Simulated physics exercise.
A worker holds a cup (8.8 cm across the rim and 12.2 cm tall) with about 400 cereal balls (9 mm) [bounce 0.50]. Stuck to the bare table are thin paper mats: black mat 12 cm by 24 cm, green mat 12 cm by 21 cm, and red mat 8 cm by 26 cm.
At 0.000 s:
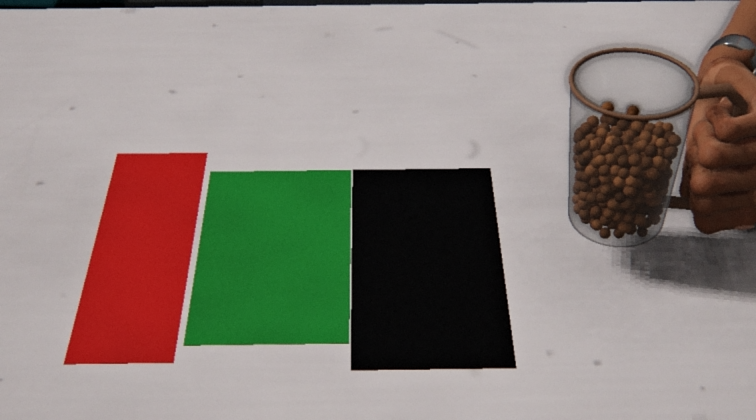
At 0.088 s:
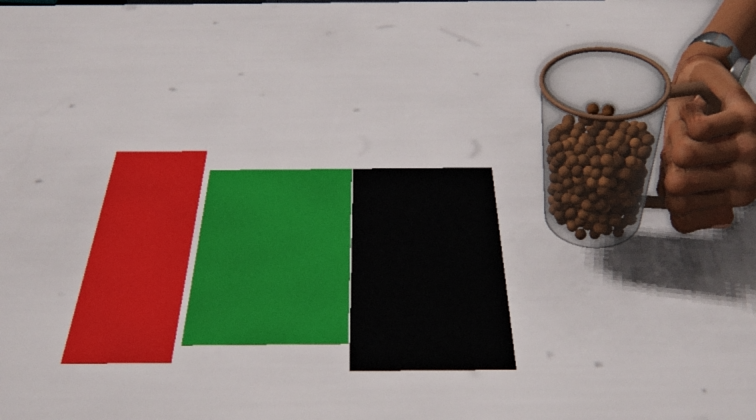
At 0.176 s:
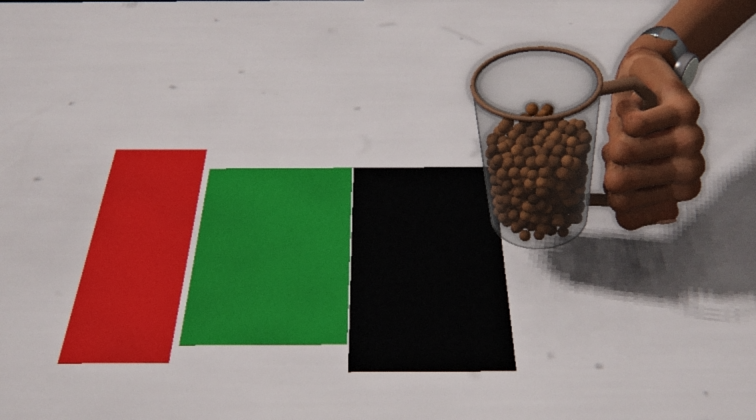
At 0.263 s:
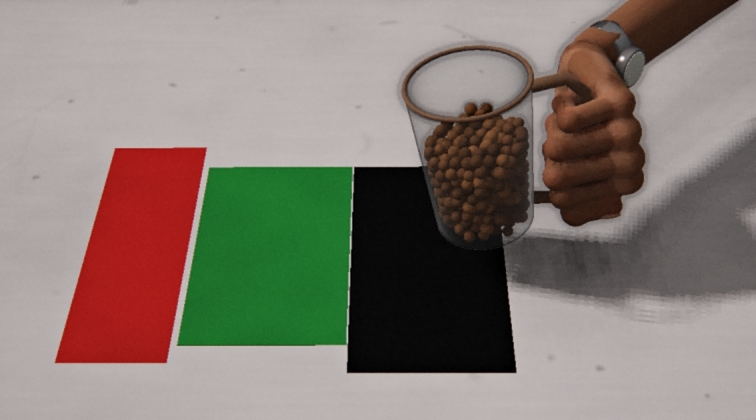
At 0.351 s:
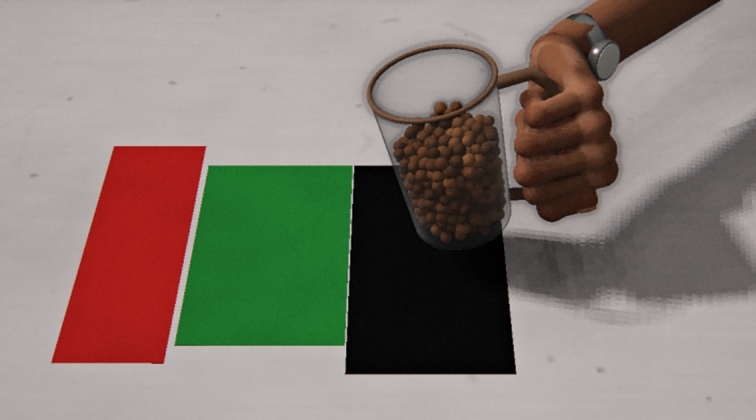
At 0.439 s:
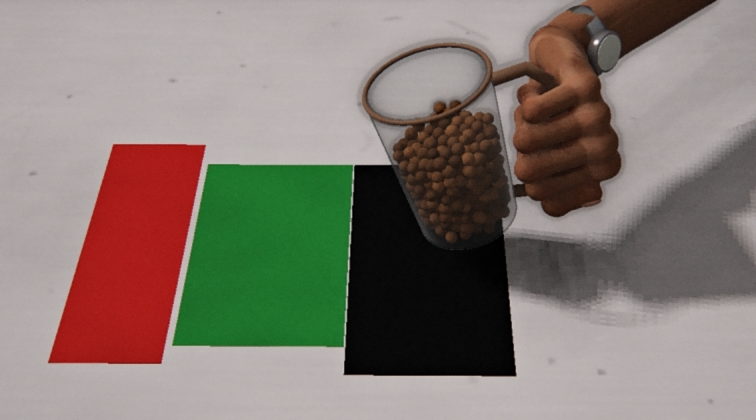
The clip opens with a hand holding a clear cup of brown balls to the right of red, green and black mats on a pale table. The hand carries the cup left until it is over the black mat, the cup beginning to lean left, then tilts it slightly further while staying in place.
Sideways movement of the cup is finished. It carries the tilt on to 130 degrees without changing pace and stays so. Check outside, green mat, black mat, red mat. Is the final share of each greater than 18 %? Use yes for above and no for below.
Off the mats: No; green mat: Yes; black mat: Yes; red mat: No.
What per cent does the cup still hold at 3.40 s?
Around 5 in a hundred of the load.
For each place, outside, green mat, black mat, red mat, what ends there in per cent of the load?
Per hundred: Outside 0, green mat 40, black mat 55, red mat 0.
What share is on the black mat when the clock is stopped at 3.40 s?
It comes to some 55 in a hundred.
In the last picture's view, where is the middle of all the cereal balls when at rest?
The centre lies near pixel (357, 244).
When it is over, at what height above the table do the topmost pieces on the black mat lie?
3.5 cm or so.
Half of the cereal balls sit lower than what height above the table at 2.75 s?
Height: Some 8 cm.
After 1.33 s, tilt 53 degrees; cup 100 %; middle of all pieces on or above the table near (469, 165).
Then, at 2.07 s, tilt 83 degrees; cup 100 %; middle of all pieces on or above the table near (472, 159).
Then, at 2.75 s, tilt 112 degrees; black mat 15 %, cup 75 %, green mat 10 %; middle of all pieces on or above the table near (429, 187).
After 3.40 s, tilt 130 degrees; black mat 55 %, cup 5 %, green mat 40 %; middle of all pieces on or above the table near (356, 243).
At rest (3.7 s), red mat 0 %, black mat 55 %, outside 0 %, cup 5 %, green mat 40 %.
